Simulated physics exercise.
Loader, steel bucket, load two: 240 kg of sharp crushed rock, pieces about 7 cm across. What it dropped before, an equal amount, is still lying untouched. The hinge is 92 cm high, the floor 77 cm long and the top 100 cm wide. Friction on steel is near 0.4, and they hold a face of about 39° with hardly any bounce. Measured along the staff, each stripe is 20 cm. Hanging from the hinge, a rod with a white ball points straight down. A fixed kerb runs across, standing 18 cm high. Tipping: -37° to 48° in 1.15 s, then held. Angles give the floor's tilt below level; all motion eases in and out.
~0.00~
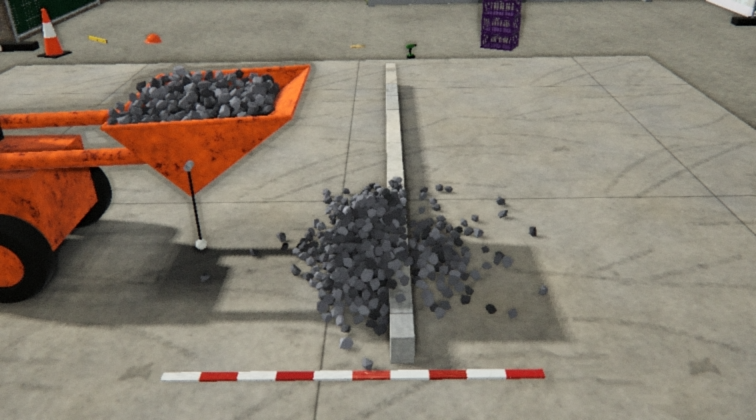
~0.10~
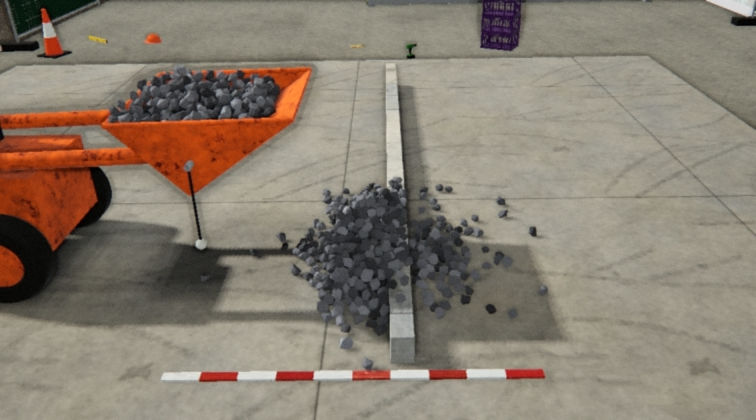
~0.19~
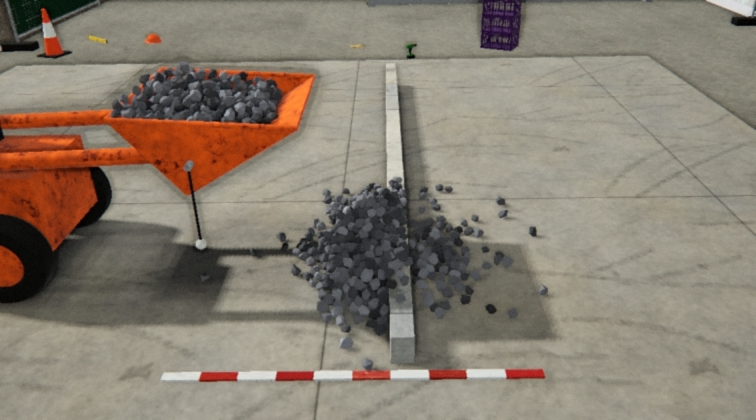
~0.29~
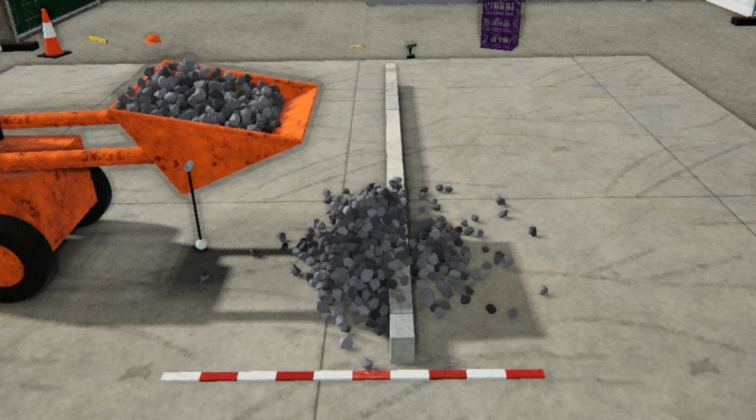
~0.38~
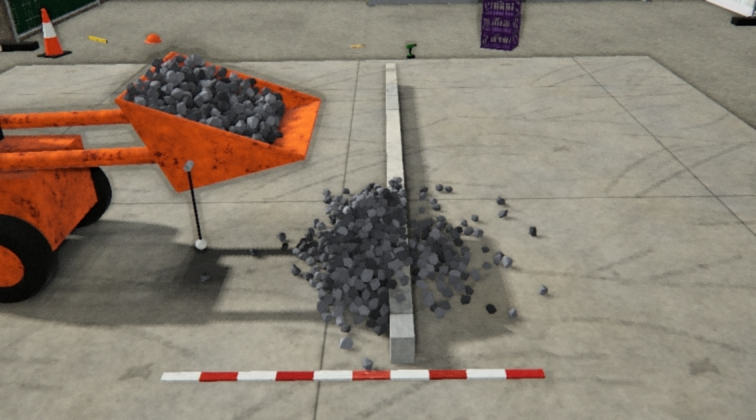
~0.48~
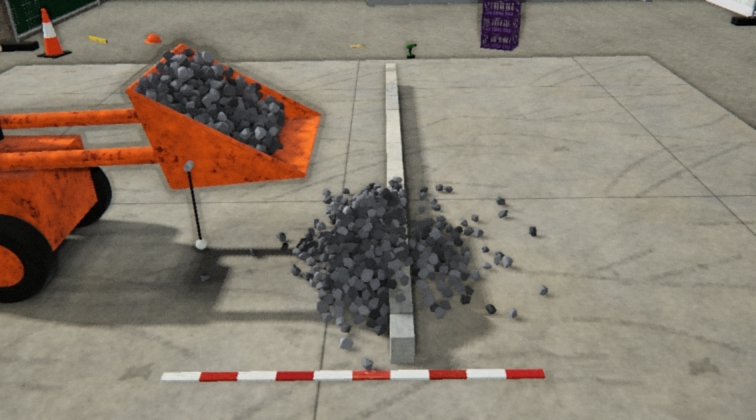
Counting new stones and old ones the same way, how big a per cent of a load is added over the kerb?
0 per cent, roughly.
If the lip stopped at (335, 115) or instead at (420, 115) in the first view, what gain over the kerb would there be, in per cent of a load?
About 0 per cent from the first spot and 75 per cent from the second.
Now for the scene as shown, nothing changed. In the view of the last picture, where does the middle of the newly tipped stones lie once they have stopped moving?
Roughly at (306, 241) in the last picture.
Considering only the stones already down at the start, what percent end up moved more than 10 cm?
Close to 0 in a hundred of them.
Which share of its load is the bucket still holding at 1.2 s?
Some 40 %, roughly, is held.
After 0.9 s the floor is at 35°; in per cent of one load, 99 in the bucket, 84 on this side of the kerb, 17 over the kerb; the foremost stones are at (512, 250).
After 1.2 s the floor is at 48°; in per cent of one load, 38 in the bucket, 145 on this side of the kerb, 17 over the kerb; the foremost stones are at (512, 250).
After 1.6 s the floor is at 48°; in per cent of one load, 3 in the bucket, 180 on this side of the kerb, 17 over the kerb; the foremost stones are at (512, 250).
After 4.0 s the floor is at 48°; in per cent of one load, 0 in the bucket, 183 on this side of the kerb, 17 over the kerb; the foremost stones are at (512, 250). Net gain over the kerb, 0.
